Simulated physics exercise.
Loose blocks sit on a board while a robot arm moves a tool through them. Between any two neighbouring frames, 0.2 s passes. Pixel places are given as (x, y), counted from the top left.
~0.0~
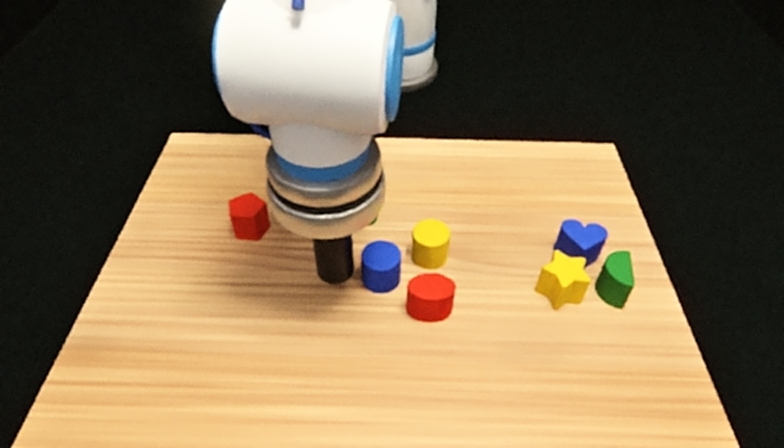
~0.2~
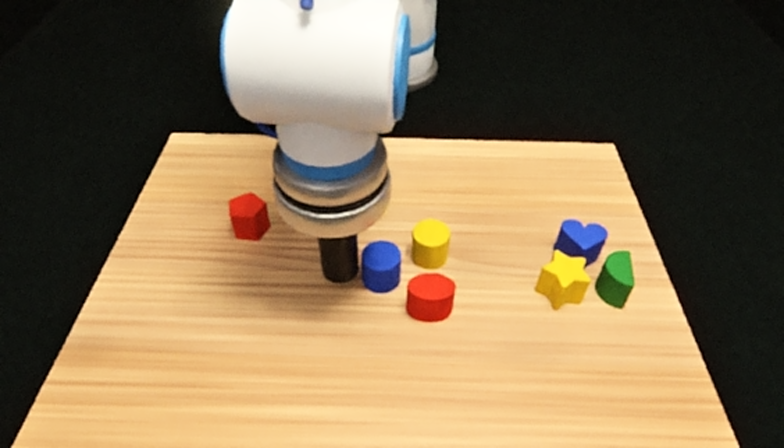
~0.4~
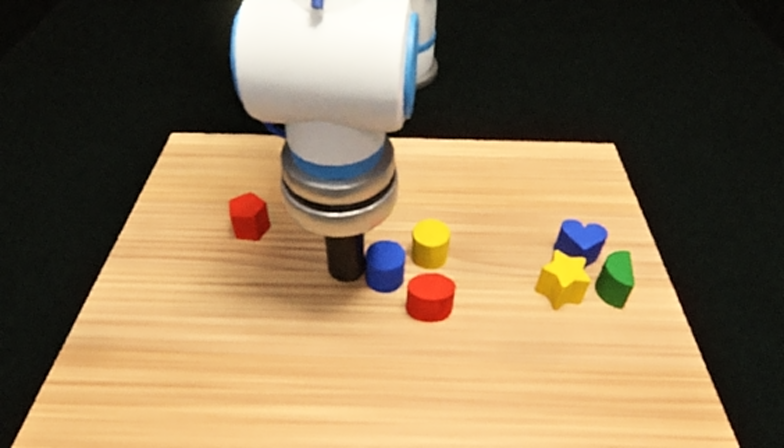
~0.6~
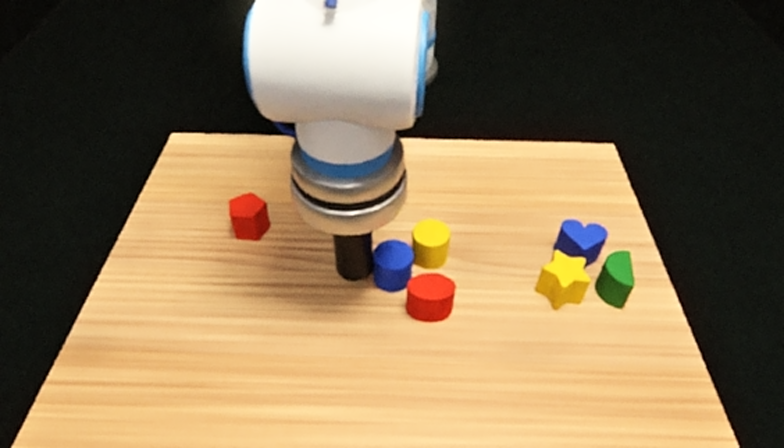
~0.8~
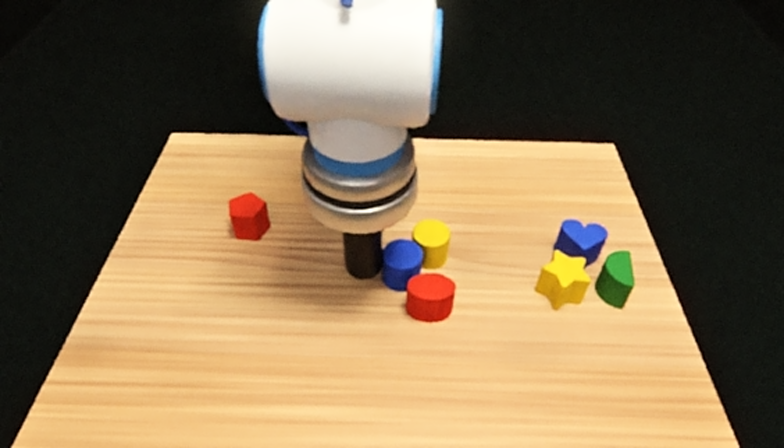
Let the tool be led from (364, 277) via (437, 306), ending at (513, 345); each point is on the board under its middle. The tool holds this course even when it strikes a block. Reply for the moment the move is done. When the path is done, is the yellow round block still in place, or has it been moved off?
That one moves away.
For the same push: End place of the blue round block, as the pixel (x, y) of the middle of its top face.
At the end it should sit near (465, 259).
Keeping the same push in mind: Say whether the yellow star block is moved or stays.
The yellow star block will stay where it is.
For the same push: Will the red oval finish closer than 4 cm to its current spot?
I believe not.
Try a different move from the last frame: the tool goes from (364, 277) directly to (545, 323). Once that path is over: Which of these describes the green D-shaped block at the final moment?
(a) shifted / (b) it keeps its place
The correct letter is b.
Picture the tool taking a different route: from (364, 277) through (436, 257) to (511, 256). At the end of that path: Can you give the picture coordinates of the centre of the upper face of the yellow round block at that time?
The point I'd pick in the picture is (523, 208).
The first path, step by step. One third of the way, tool (413, 285); blue round block (448, 258); yellow round block (441, 228); red oval (448, 293).
Two thirds of the way, tool (465, 307); blue round block (465, 259); yellow round block (441, 228); red oval (505, 316).
At the end, tool (517, 334); blue round block (465, 259); yellow round block (441, 228); red oval (562, 342), turned 10° anticlockwise; yellow star block not moved.
